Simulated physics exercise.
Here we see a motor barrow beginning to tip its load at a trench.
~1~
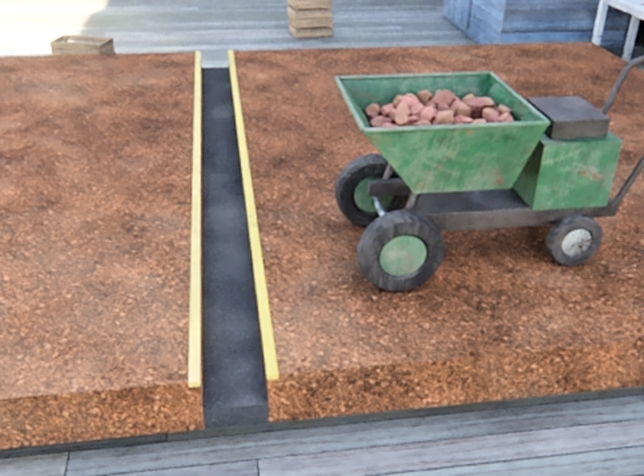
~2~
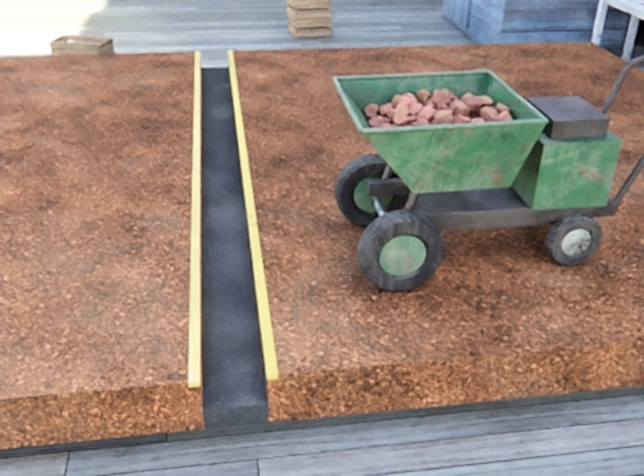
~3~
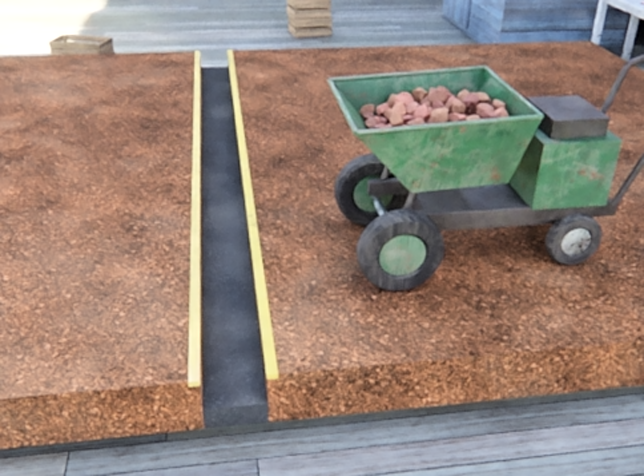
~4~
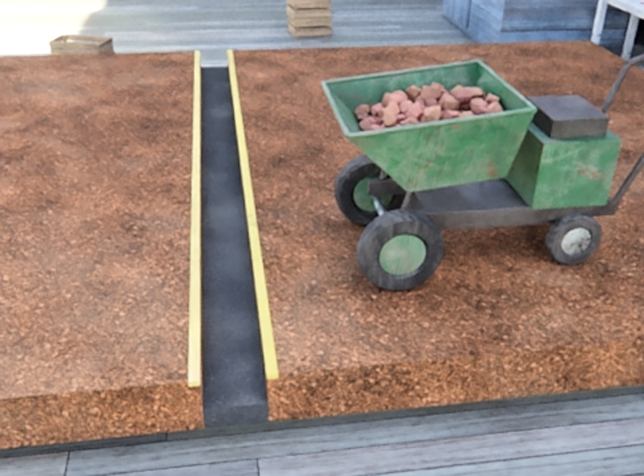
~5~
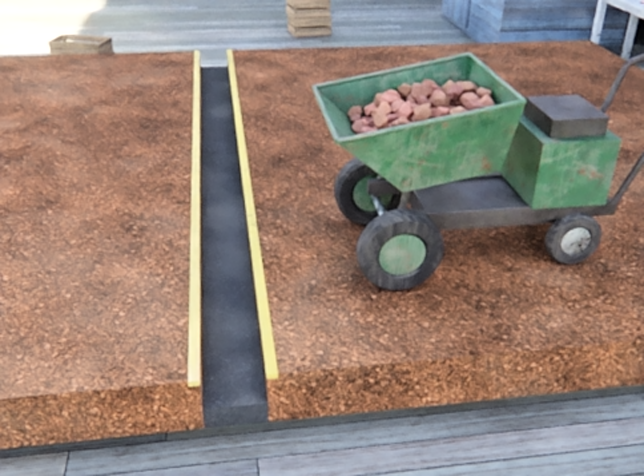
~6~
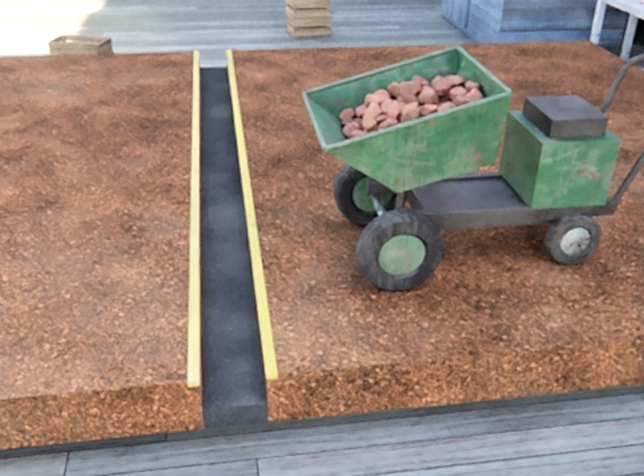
The footage shows a green motor barrow loaded with reddish lumps of rubble, standing to the right of a narrow, dark trench edged with yellow strips. The barrow stays in place while its skip gradually tilts forward to the left.
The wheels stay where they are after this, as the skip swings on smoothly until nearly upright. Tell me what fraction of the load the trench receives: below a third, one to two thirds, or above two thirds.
Above two thirds.
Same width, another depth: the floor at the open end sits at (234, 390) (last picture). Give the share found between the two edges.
Something like 50 %.
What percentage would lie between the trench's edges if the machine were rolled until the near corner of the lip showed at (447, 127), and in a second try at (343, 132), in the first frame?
30 % then 60 %.
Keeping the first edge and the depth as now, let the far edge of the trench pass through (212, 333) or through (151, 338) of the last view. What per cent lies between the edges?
First try: About 60 %; second try: About 100 %.
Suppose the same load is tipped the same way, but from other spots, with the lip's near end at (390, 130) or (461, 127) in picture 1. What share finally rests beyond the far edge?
Some 10 % then some 0 %.
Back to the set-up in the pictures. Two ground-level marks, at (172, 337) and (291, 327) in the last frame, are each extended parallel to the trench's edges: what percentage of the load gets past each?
10 % and 90 %.
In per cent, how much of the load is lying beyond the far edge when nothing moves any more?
About 10 per cent.
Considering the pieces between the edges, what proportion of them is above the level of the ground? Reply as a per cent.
30 per cent or so.
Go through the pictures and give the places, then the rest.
Lip of the skip at (364, 131), level; top of the load at (445, 112), lumps of rubble; first edge of the trench at (267, 329); far edge at (195, 335), the trench under half as wide as the skip, and about half as deep as wide, in the first picture.
Lip of the skip at (362, 132), level; top of the load at (443, 111), in the second picture.
Lip of the skip at (357, 133), tipped barely; top of the load at (452, 108), in the third picture.
Lip of the skip at (348, 137), tipped a little; top of the load at (446, 105), in the fourth picture.
Lip of the skip at (338, 142), tipped a little; top of the load at (464, 114), in the fifth picture.
Lip of the skip at (326, 149), tipped clearly; top of the load at (443, 90); first edge of the trench at (266, 329); far edge at (194, 334), in the sixth picture.
Soon, skip tipped steeply; all in the skip.
A while on, skip tipped right over; most in the skip; a small part in or heaped over the trench; a stray few falling.
Towards the end, skip tipped right over; about a quarter in the skip; about two thirds in or heaped over the trench; a small part beyond it.
Finally, skip tipped right over; a small part in the skip; a stray few short of the trench; most in or heaped over the trench; a small part beyond it.
